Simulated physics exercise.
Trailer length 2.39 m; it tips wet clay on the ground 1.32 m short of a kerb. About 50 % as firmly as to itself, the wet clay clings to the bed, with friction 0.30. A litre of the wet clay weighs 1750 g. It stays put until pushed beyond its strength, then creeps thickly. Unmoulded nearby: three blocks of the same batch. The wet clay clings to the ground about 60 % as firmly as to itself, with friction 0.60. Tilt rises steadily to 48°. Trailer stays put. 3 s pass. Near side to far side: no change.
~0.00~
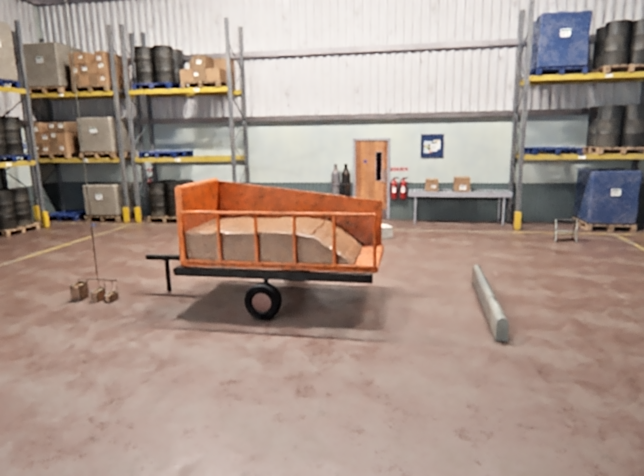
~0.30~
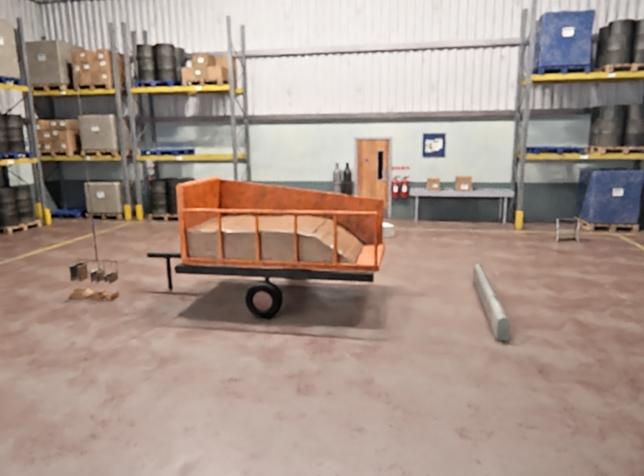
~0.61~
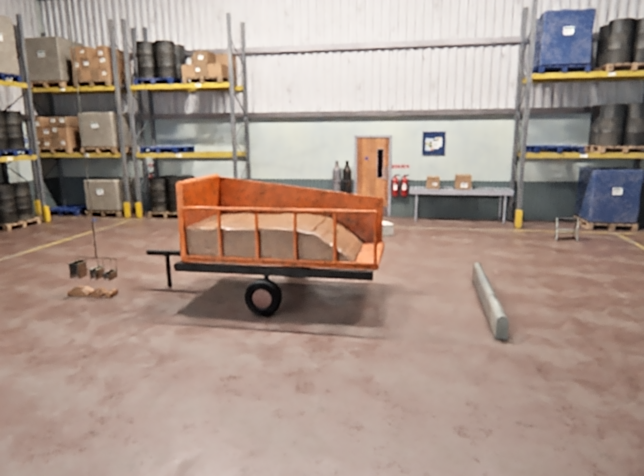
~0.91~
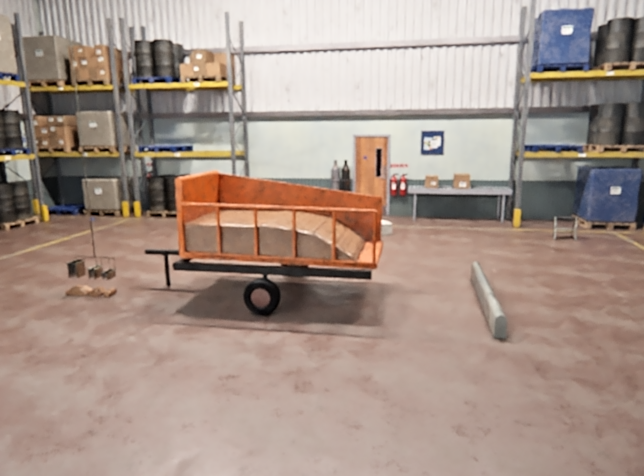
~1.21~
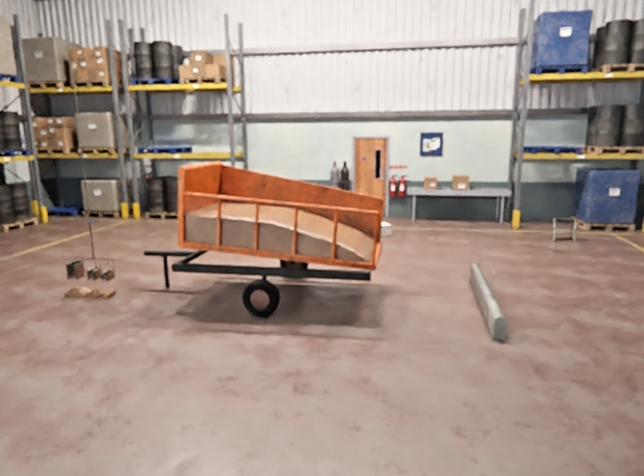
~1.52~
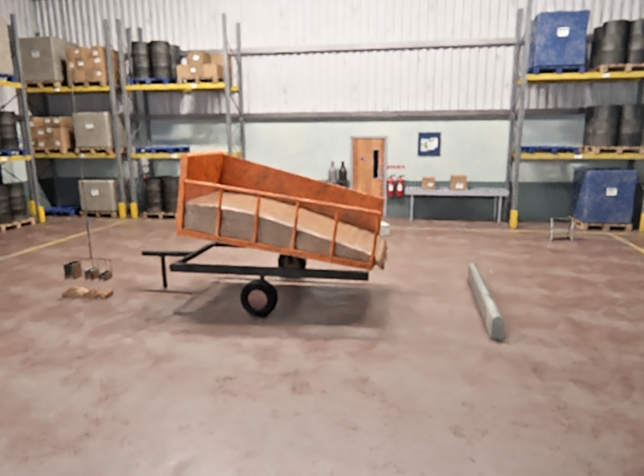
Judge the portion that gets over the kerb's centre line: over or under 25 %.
Prediction: Smaller than 25 %.
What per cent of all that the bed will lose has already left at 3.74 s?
It is about 80 %.
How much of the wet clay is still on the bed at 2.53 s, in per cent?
75 %.
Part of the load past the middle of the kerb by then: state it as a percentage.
Roughly 14 percent.
By 2.53 s, the tilt is 21 degrees, 73 % is on the bed and 0 % past the kerb's middle.
By 3.74 s, the tilt is 36 degrees, 15 % is on the bed and 4 % past the kerb's middle.
By 4.94 s, the tilt is 48 degrees, none is on the bed and 14 % past the kerb's middle.
By 6.14 s, the tilt is 48 degrees, none is on the bed and 14 % past the kerb's middle.
By 7.84 s, at the end, the tilt is 48 degrees, none is on the bed and 14 % past the kerb's middle.
